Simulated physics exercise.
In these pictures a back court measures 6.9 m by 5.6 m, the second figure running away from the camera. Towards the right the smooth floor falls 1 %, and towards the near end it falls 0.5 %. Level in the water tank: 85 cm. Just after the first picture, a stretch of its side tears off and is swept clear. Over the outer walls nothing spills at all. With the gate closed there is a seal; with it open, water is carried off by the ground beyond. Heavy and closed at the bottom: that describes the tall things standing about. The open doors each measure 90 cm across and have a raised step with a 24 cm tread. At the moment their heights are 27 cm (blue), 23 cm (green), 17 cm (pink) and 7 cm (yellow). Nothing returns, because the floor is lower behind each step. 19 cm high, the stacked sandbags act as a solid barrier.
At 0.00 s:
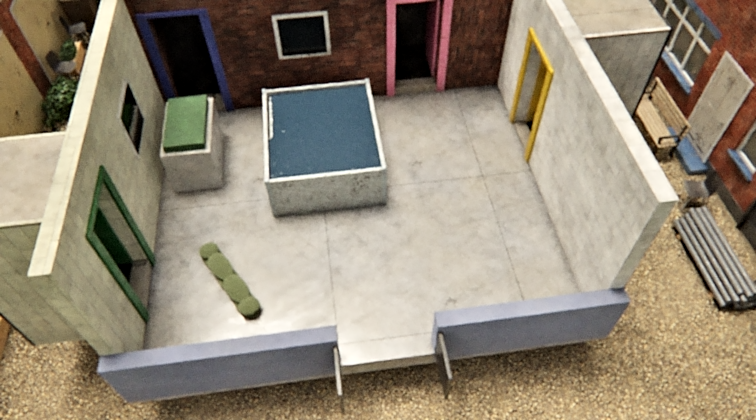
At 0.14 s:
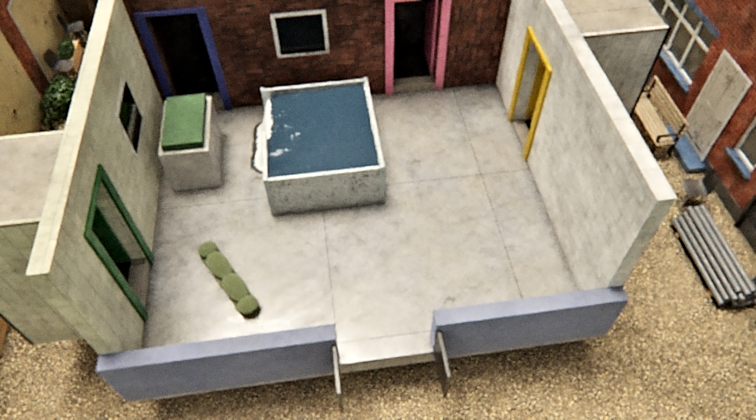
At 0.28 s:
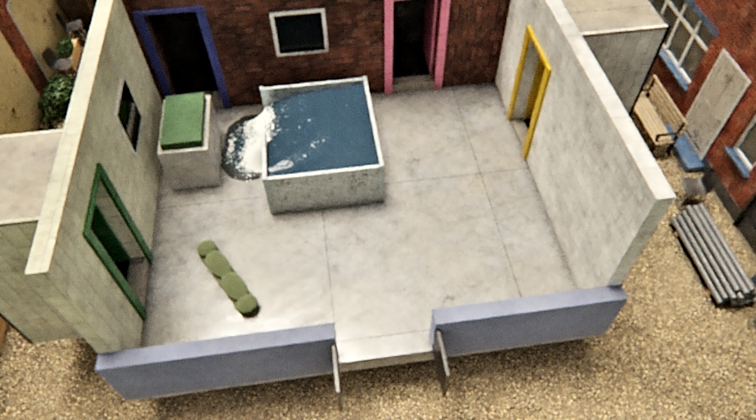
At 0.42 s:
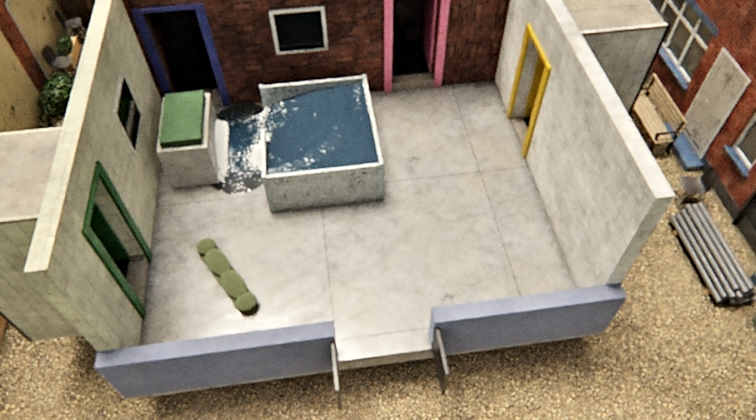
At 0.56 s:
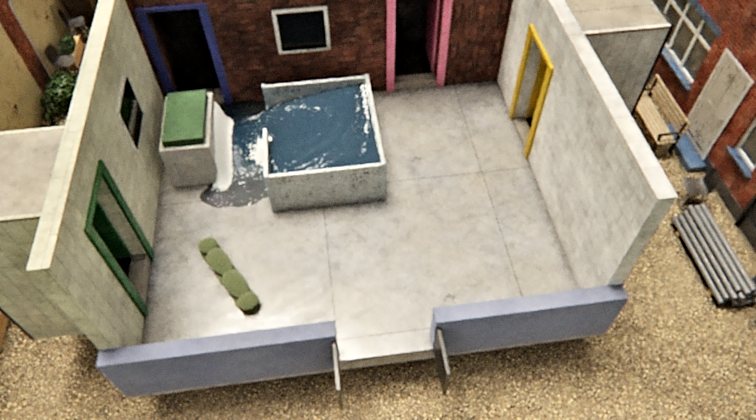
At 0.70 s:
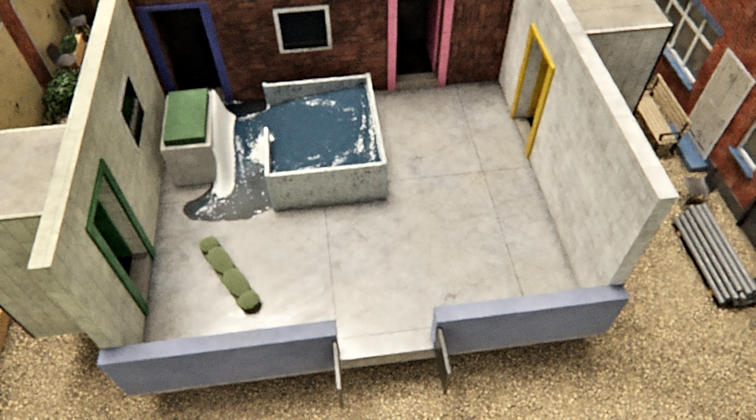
Water bursting through the left side of a raised tank, striking a green-topped block and spreading across the pale courtyard floor.
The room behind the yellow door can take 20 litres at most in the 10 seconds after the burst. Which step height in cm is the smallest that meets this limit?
A height of roughly 6 cm.
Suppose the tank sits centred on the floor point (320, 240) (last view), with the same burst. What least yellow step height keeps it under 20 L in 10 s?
Minimum: Approx. 11.0 cm.
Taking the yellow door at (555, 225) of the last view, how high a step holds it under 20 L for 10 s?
Close to 11.5 cm at the least.
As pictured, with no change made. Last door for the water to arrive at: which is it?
I'd say the yellow door.
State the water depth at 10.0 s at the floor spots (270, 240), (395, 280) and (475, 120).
Around 4 cm, 5 cm and 7 cm.
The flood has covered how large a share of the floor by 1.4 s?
About 20 per cent.
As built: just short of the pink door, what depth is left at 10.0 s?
It stands about 4.0 centimetres deep.
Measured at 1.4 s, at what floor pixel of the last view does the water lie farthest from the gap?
In the last picture, around (149, 294).
After 1.4 s water covers 20 % of the floor, deepest (64 cm) near (232, 141); it has not reached the yellow door.
After 3.0 s water covers 55 % of the floor, deepest (41 cm) near (179, 108); it has not reached the yellow door.
After 10.0 s water covers 95 % of the floor, deepest (16 cm) near (587, 314); 12 cm at the yellow door, 12 litres in over its 7 cm step.
At the yellow door as built, the water arrived by 3.7 s and peaked near 12 cm at 10.0 s.
Run again over the same 10 s with other heights there, 25 litres in over 5.5 cm, 16 litres over 6.5 cm. The limit of 20 litres is kept from about 6 cm up.
